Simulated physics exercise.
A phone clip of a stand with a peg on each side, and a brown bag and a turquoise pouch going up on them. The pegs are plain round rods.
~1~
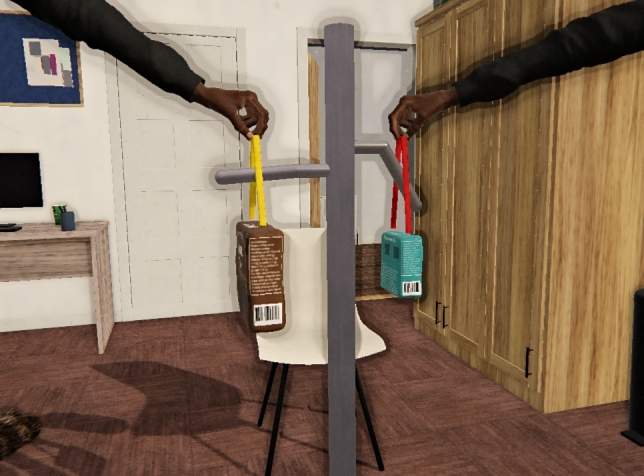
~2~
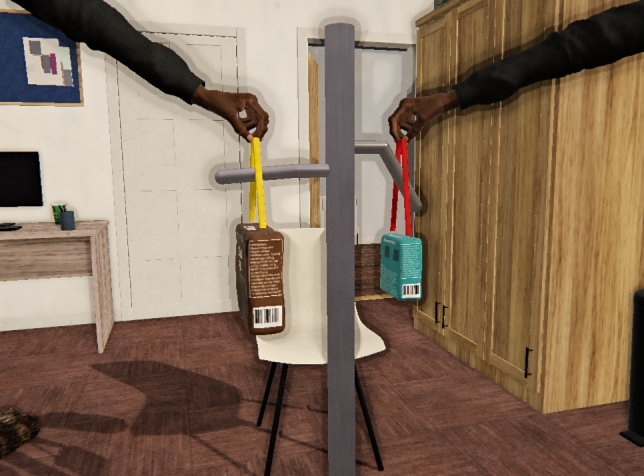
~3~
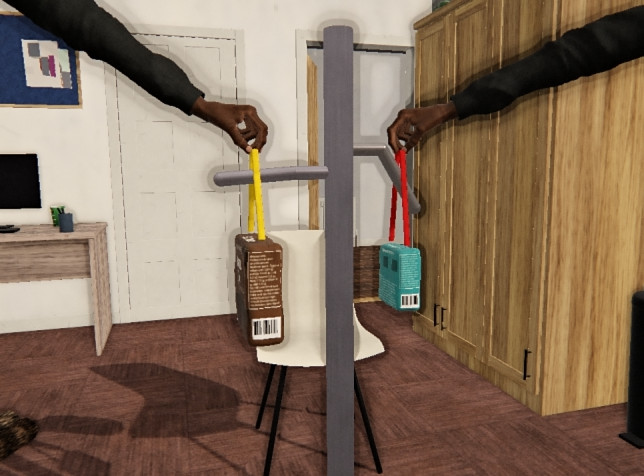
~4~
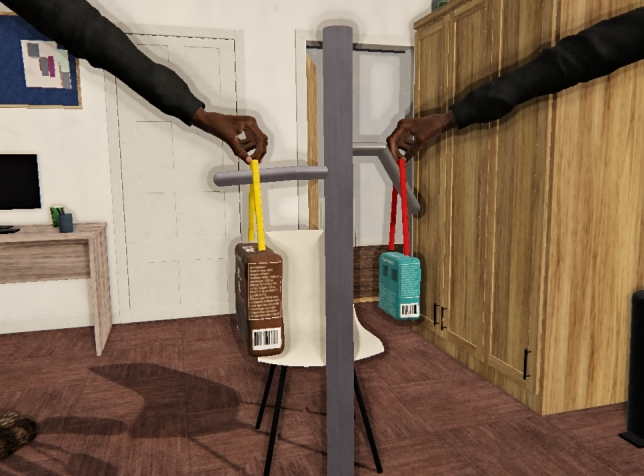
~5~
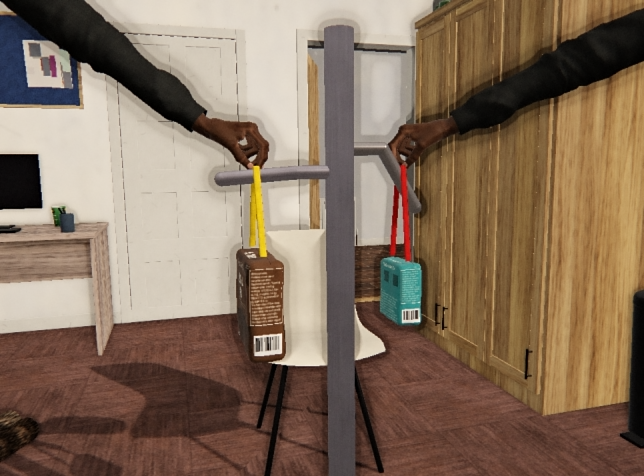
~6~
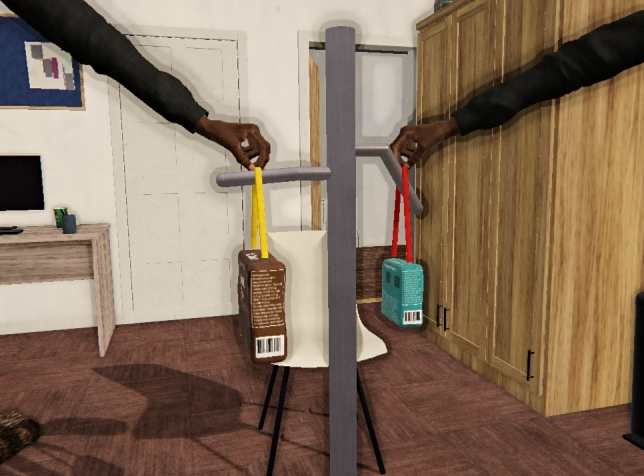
Two hands holding a brown bag by a yellow strap and a turquoise pouch by a red one lowered them slightly on either side of a gray stand, straps still gripped beside its pegs.
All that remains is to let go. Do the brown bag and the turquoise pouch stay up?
The brown bag remains on its peg, the turquoise pouch slips off its peg.
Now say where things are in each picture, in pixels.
The first picture shows brown bag (259, 273); turquoise pouch (400, 264); left peg tip (222, 178); right peg tip (416, 206).
The second picture shows brown bag (258, 275); turquoise pouch (400, 266).
The third picture shows brown bag (257, 286); turquoise pouch (399, 276).
The fourth picture shows brown bag (258, 296); turquoise pouch (399, 285).
The fifth picture shows brown bag (259, 302); turquoise pouch (400, 290).
The sixth picture shows brown bag (260, 303); turquoise pouch (401, 292); left peg tip (223, 180), about level; right peg tip (417, 208), sloping steeply down.
Then, 0.46 s on from there, brown bag still up near (260, 305); turquoise pouch on the floor.
In the end, brown bag still up near (259, 305); turquoise pouch on the floor. The brown bag stays hanging and the turquoise pouch drops to the floor.
